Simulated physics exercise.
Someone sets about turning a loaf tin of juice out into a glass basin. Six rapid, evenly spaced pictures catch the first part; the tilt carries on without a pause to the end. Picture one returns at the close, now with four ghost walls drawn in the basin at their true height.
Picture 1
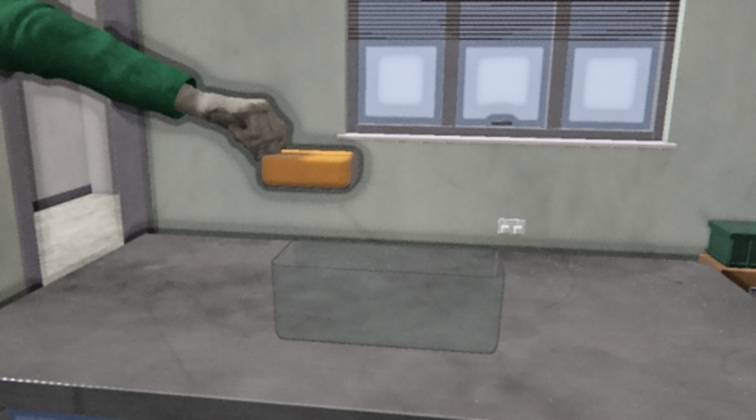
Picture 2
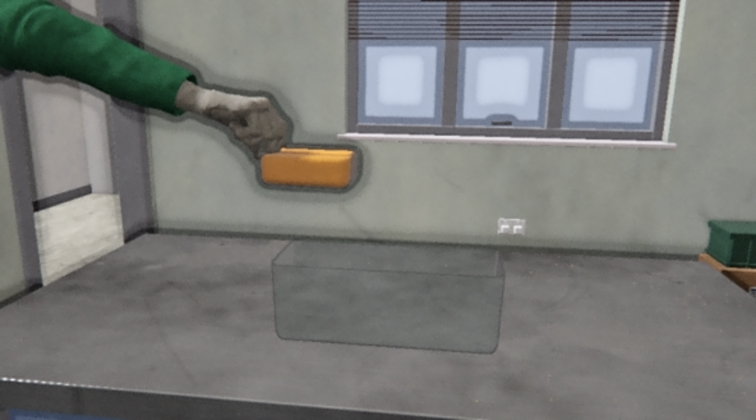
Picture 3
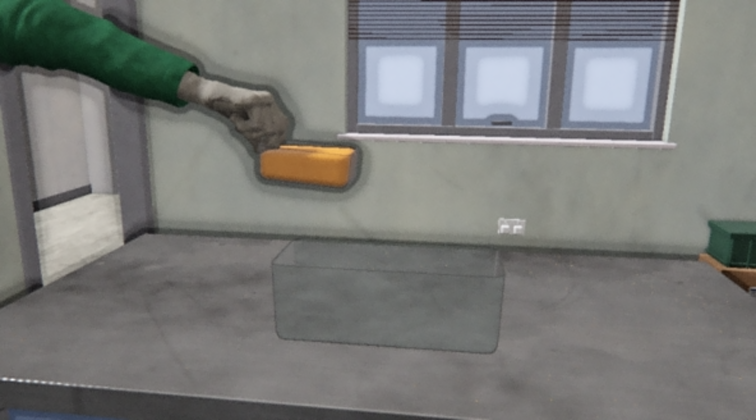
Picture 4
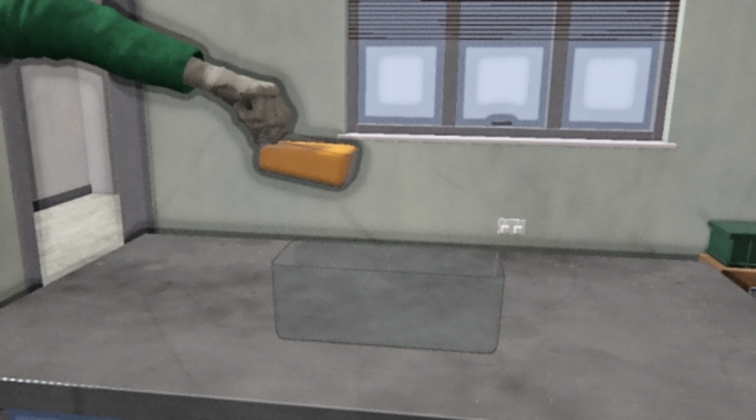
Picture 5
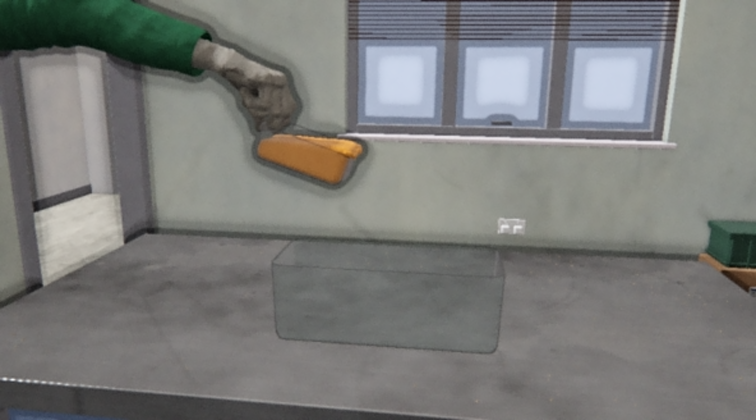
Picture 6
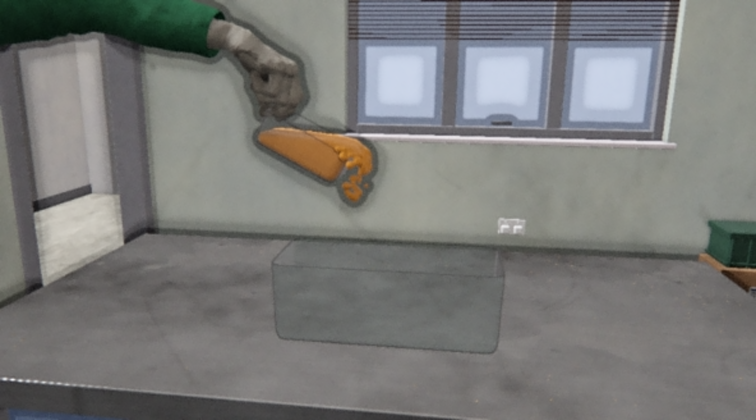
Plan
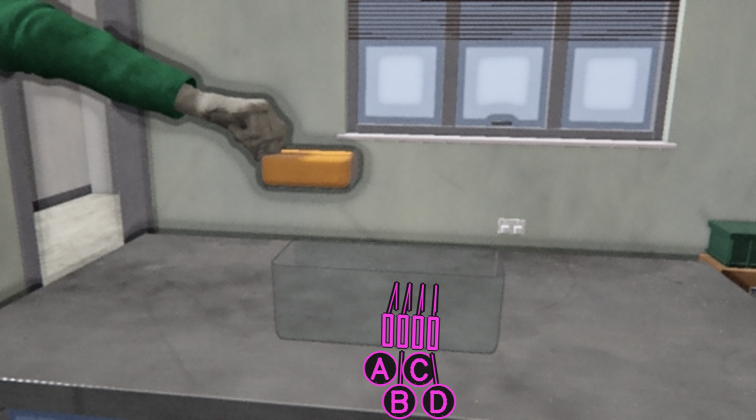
In a room with pale grey-green walls and a blind-covered window, a grey tabletop is seen from slightly above its front edge. A clear glass basin sits in the middle, a green box stands at the far right, and a green-sleeved arm reaches from the upper left, its gloved hand at an orange tin. The tin tilts steadily rightward until orange juice runs over its lip above the basin, while the camera stays still.
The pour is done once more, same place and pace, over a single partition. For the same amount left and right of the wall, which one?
It is C.
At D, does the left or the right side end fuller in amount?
More ends on the left.
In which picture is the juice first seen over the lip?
Picture 5.
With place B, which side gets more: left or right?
More ends on the right.
On the marked copy, A at (386, 350); B at (401, 351); C at (416, 353); D at (432, 354).
For place A, about 14 % ends left of the wall and 83 % right of it; 3 % is lost outside.
For place B, about 29 % ends left of the wall and 68 % right of it; 3 % is lost outside.
For place C, about 44 % ends left of the wall and 53 % right of it; 3 % is lost outside.
For place D, about 79 % ends left of the wall and 18 % right of it; 3 % is lost outside.
